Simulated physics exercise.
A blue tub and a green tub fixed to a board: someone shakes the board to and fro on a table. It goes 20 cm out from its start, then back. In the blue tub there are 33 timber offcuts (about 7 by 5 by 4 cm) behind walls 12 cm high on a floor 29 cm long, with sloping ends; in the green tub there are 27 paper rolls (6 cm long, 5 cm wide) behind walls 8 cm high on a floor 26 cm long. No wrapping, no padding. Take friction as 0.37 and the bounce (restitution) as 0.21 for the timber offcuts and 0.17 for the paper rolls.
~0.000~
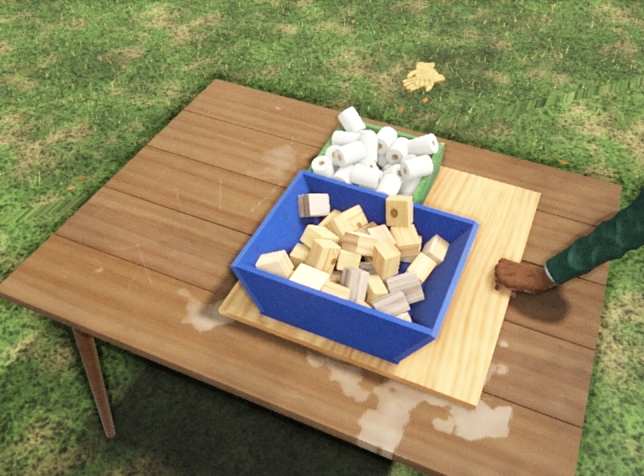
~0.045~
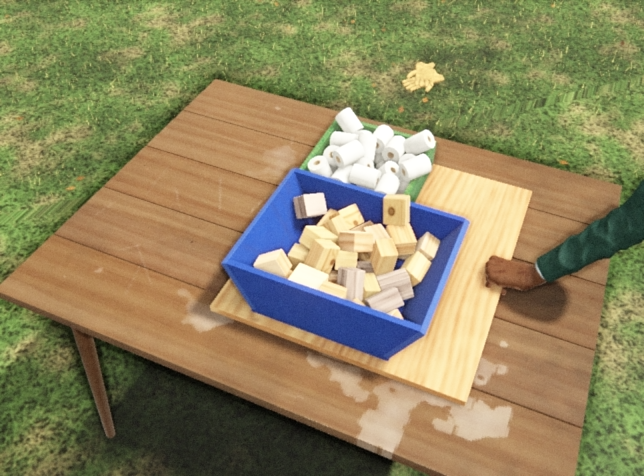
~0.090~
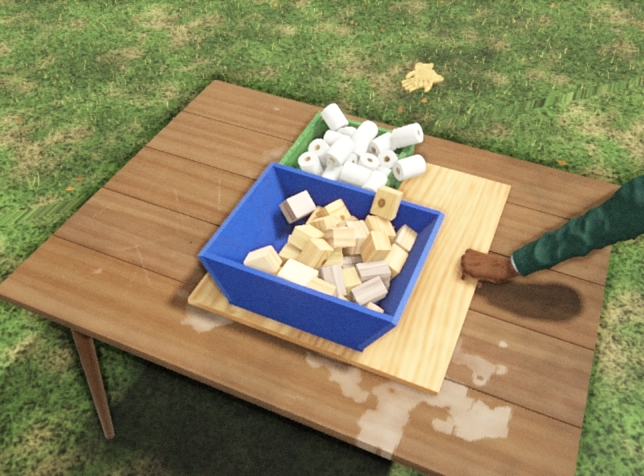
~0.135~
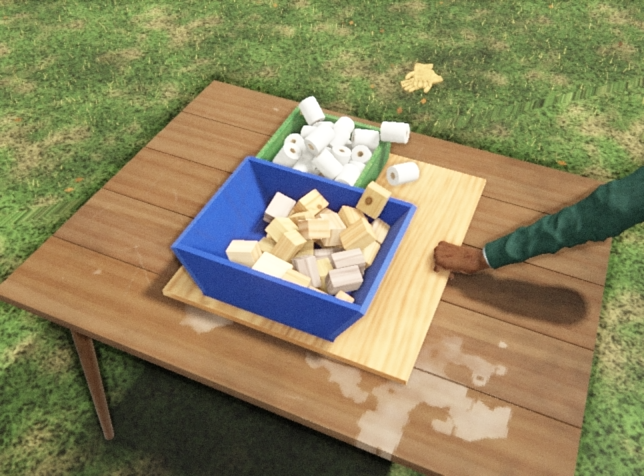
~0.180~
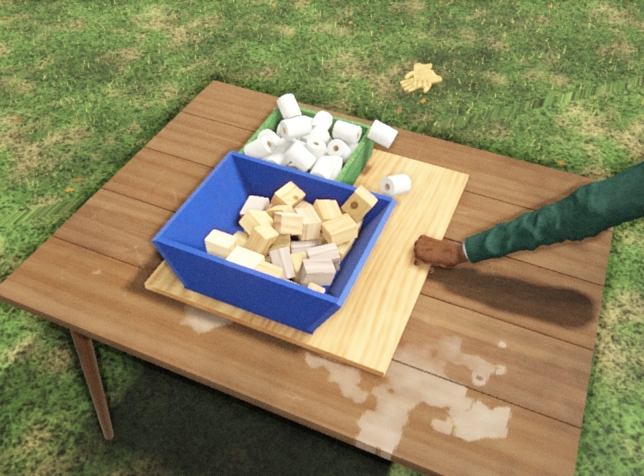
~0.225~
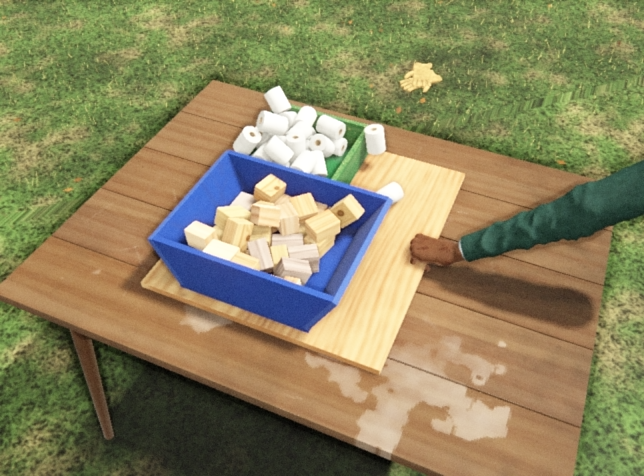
A hand in a dark green sleeve, reaching in from the right, pushes a pale board steadily left across a brown plank table on grass, seen from above by a still camera. On the board sit a blue tub of wooden blocks in front and a smaller green tub of white rolls behind. Both tubs ride along, the blocks and rolls shift, and two rolls leave the green tub on its right side.
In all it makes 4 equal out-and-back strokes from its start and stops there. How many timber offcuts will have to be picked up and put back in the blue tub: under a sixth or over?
It sheds under a sixth of them.
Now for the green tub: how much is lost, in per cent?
Green tub 40 per cent.
After 0.54 s, the blue tub has all 33 and the green tub is down by 7 of 27.
After 0.94 s, the blue tub has all 33 and the green tub is down by 8 of 27.
After 1.49 s, the blue tub is down by 2 of 33 and the green tub is down by 10 of 27.
When it is over (at 2.20 s), the blue tub is down by 1 of 33 and the green tub is down by 11 of 27. Asked share, 1 of 33, 3 per cent.
